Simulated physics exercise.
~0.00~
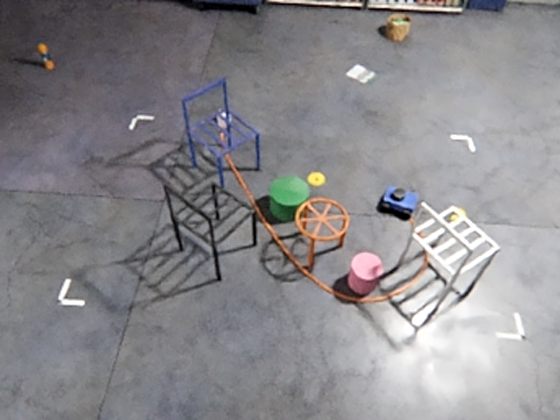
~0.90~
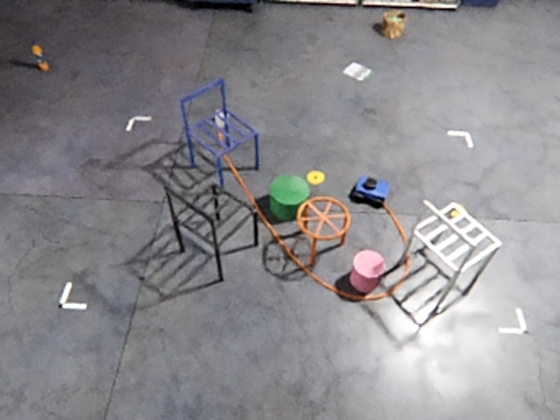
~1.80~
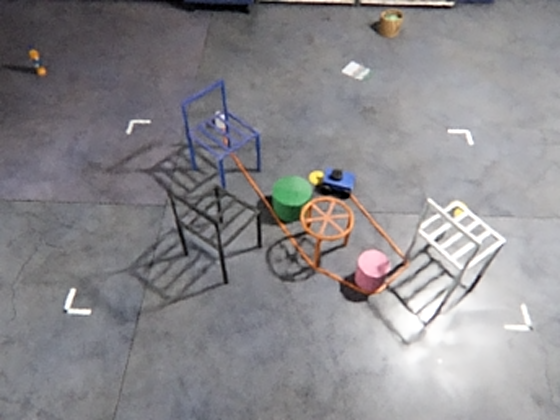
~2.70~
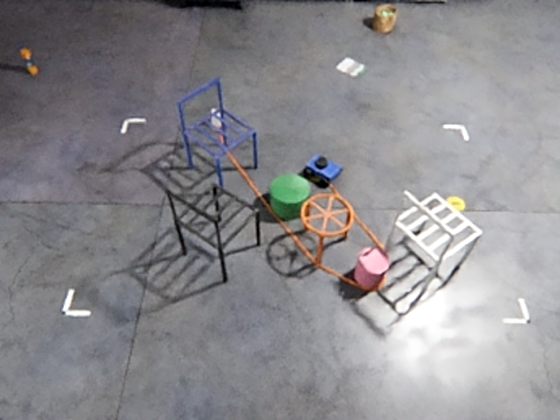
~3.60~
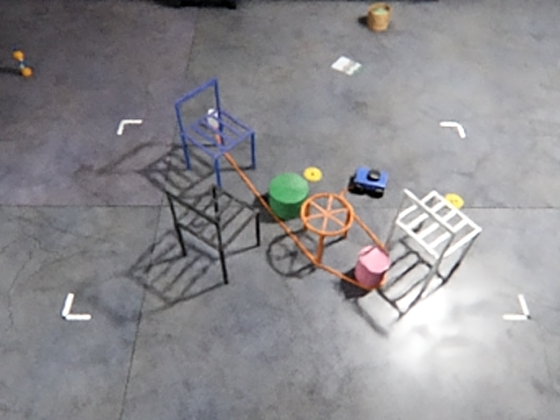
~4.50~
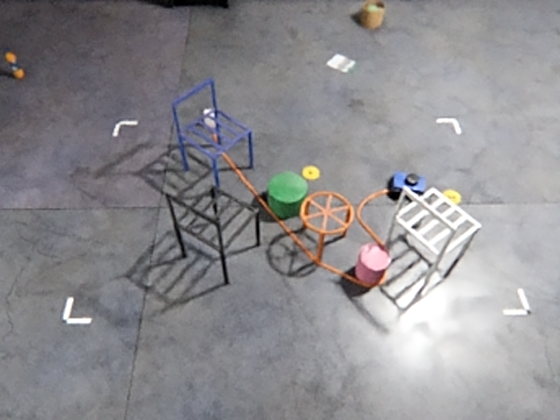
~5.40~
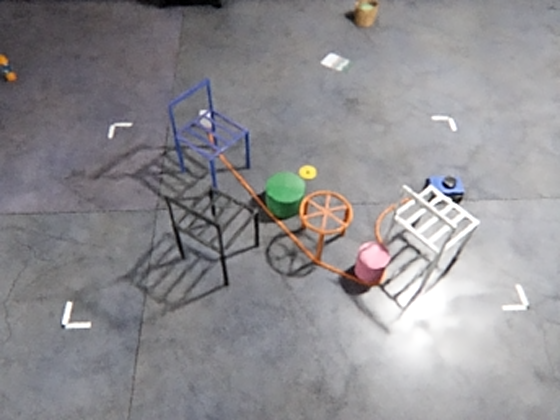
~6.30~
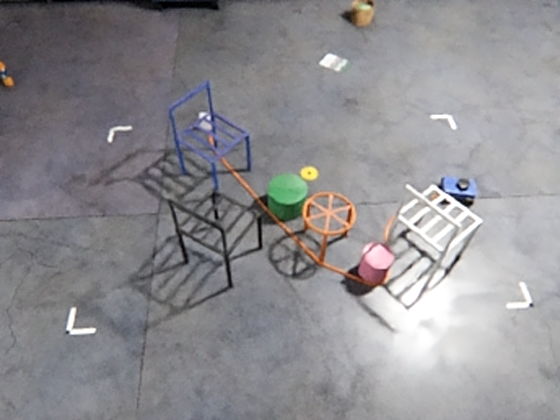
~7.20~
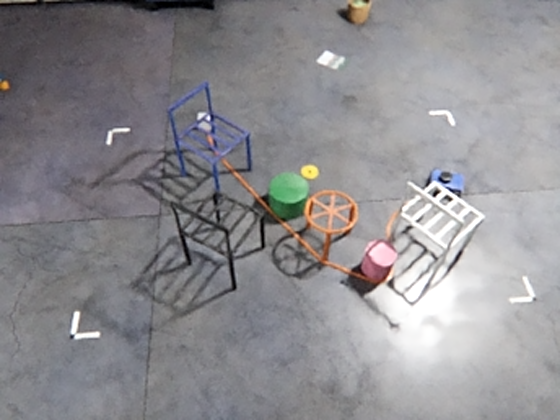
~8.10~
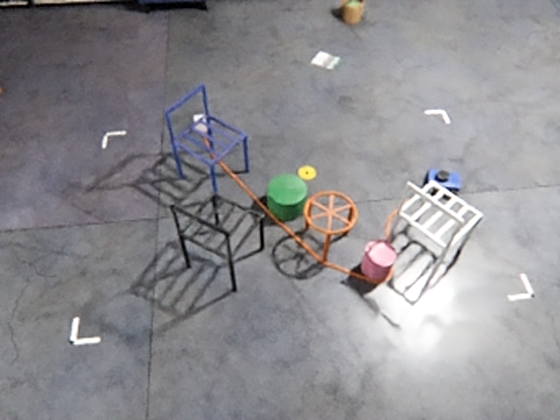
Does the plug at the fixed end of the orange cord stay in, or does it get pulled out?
The plug stays in. The orange cord still runs to its fixed end by the blue chair when the cart comes to rest.
